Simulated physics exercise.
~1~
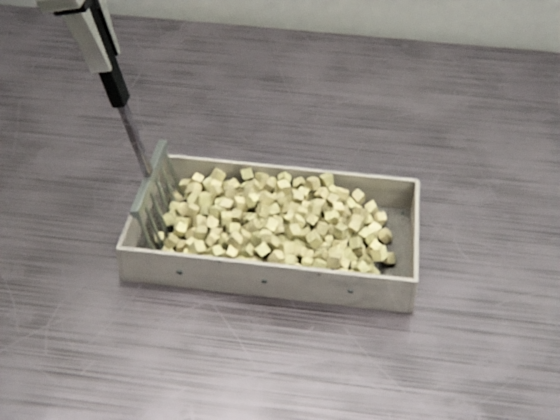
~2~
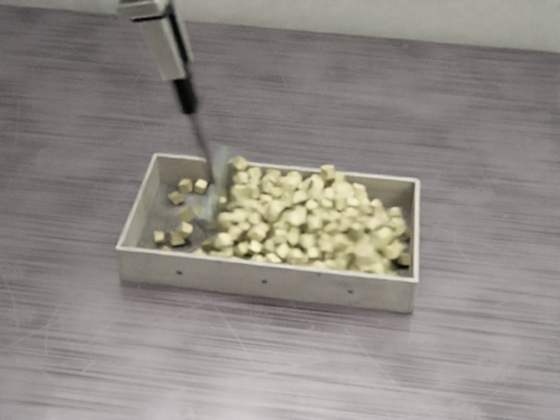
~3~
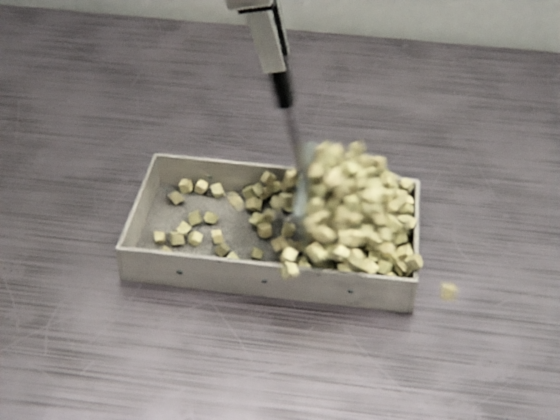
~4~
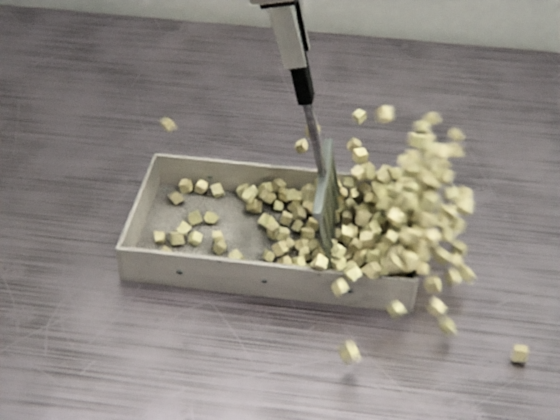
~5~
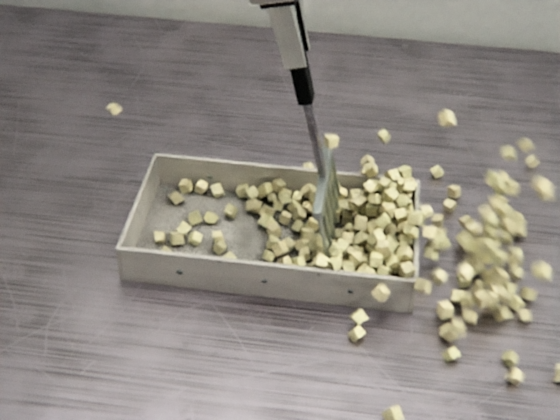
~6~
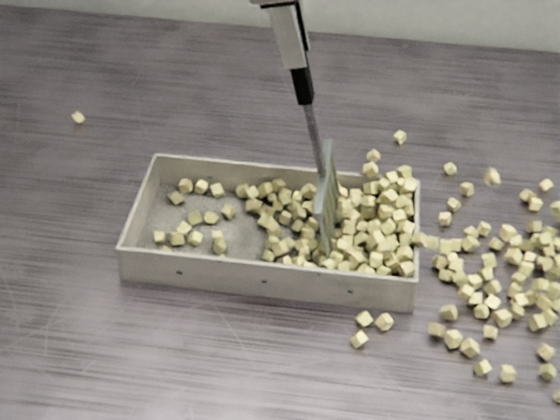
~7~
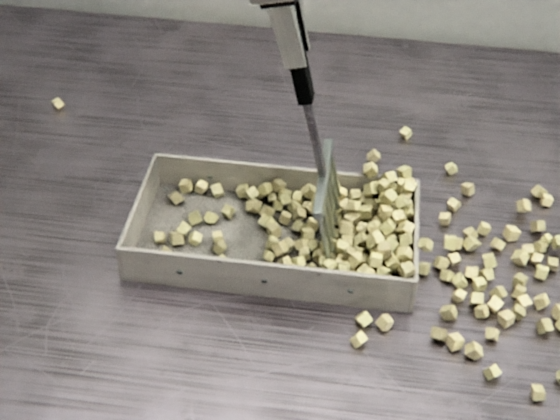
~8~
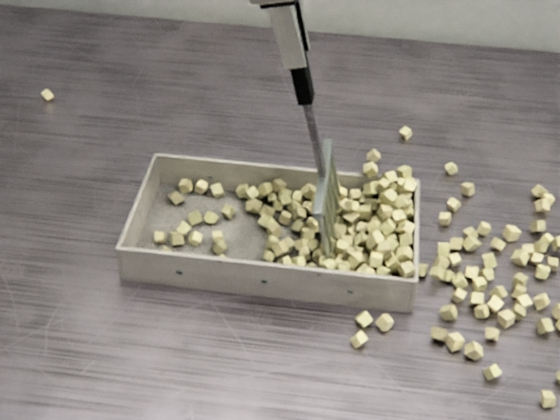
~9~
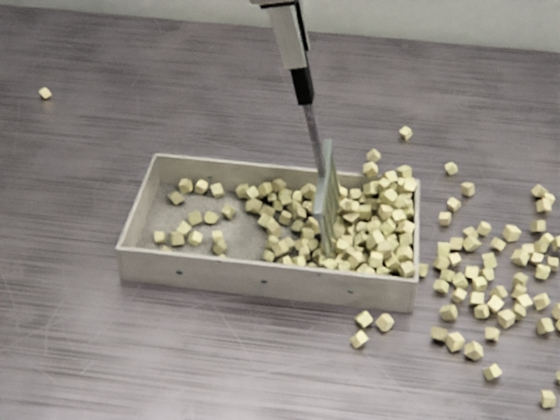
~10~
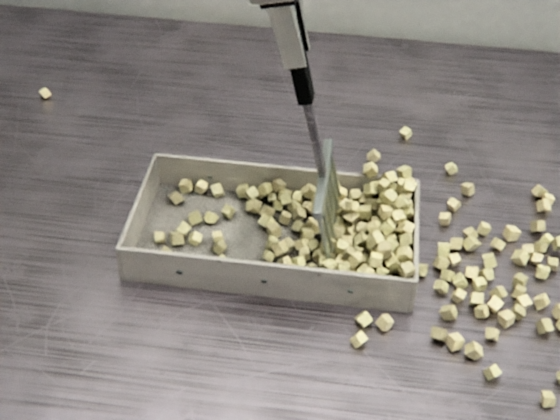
A robot arm with a pale comb-like tool reaches down into the left end of a shallow, light grey tray of cream-coloured cubes, set on a streaky grey surface below a pale wall and seen from above at an angle. The comb sweeps right, bunching the cubes ahead of it into a steep heap. It stops abruptly short of the right end, and many cubes fly over the rim. They scatter and settle mostly right of the tray, with one landing far left. The comb stays still among the remaining cubes, most of them toward the right.
